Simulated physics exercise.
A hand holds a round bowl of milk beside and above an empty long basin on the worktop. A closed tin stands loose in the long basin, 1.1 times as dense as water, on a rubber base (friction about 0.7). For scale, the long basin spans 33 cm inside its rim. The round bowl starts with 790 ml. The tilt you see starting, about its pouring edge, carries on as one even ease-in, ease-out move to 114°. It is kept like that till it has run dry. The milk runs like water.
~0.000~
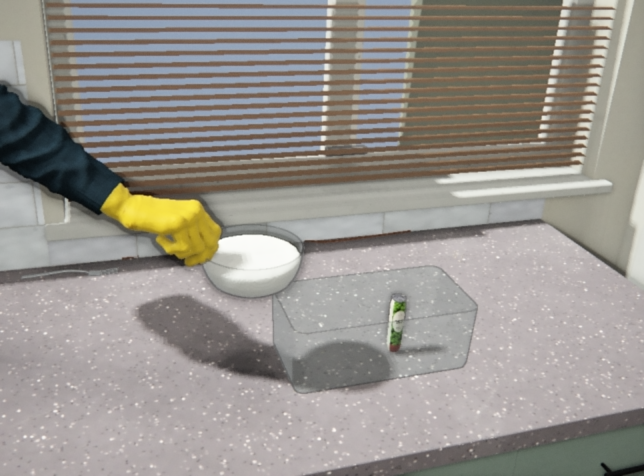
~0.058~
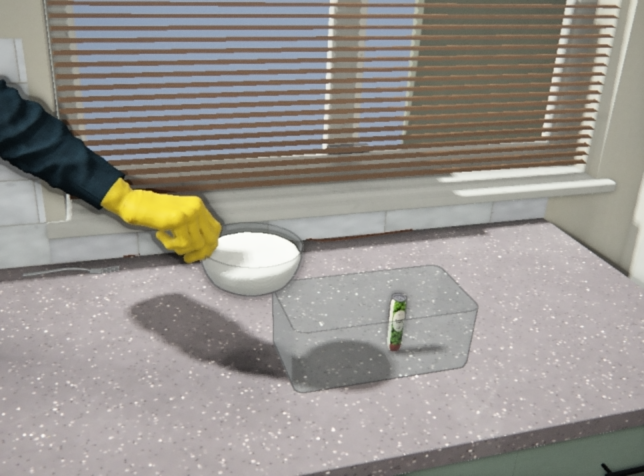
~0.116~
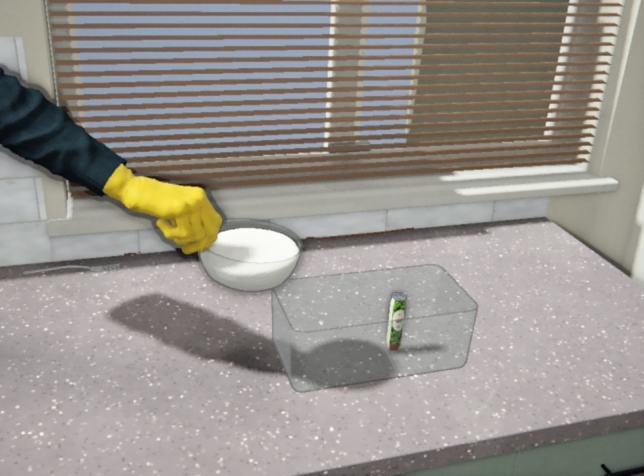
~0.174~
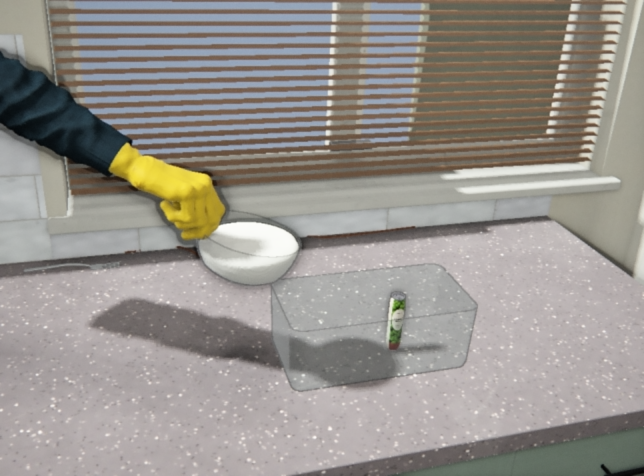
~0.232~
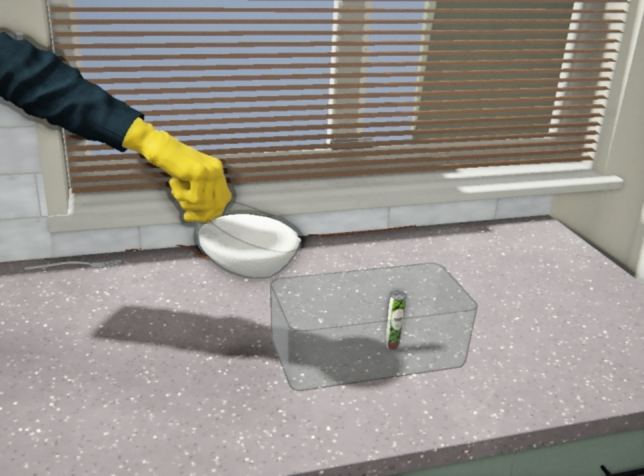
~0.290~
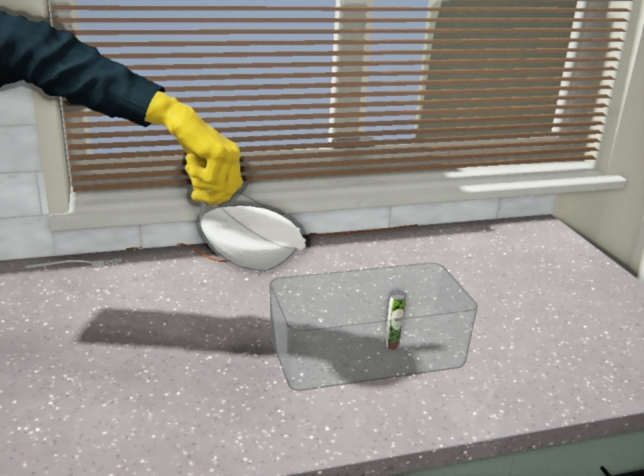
A speckled pinkish-grey kitchen worktop below a window with brown slatted blinds is seen from slightly above by a still camera. A yellow-gloved hand in a dark sleeve holds a round bowl of white milk at left, beside a clear long basin with a small green-and-white tin standing inside. The hand rises and tilts the bowl rightward, slowly at first, then more steeply, as its shadow shifts across the worktop.
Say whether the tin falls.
It topples.
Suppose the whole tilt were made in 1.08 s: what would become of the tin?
The tin remains upright.
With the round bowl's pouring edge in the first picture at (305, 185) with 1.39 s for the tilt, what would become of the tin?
Then it remains upright.
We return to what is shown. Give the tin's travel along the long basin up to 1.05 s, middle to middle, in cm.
Some 1 cm.
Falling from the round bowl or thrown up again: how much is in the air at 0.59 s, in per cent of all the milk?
Near 60 in a hundred.
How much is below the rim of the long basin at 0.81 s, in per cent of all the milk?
About 96 per cent.
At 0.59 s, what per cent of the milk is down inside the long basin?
Near 24 in a hundred.
By 0.59 s the tilt is 96° and 18 per cent is still to pour; the tin stands where it began.
By 0.81 s the tilt is 114° and 0 per cent is still to pour; the tin leans 8°.
By 1.05 s the tilt is 114° and 0 per cent is still to pour; the tin leans 19°.
By 1.30 s the tilt is 114° and 0 per cent is still to pour; the tin lies on its side.
At rest the tin lies on its side.
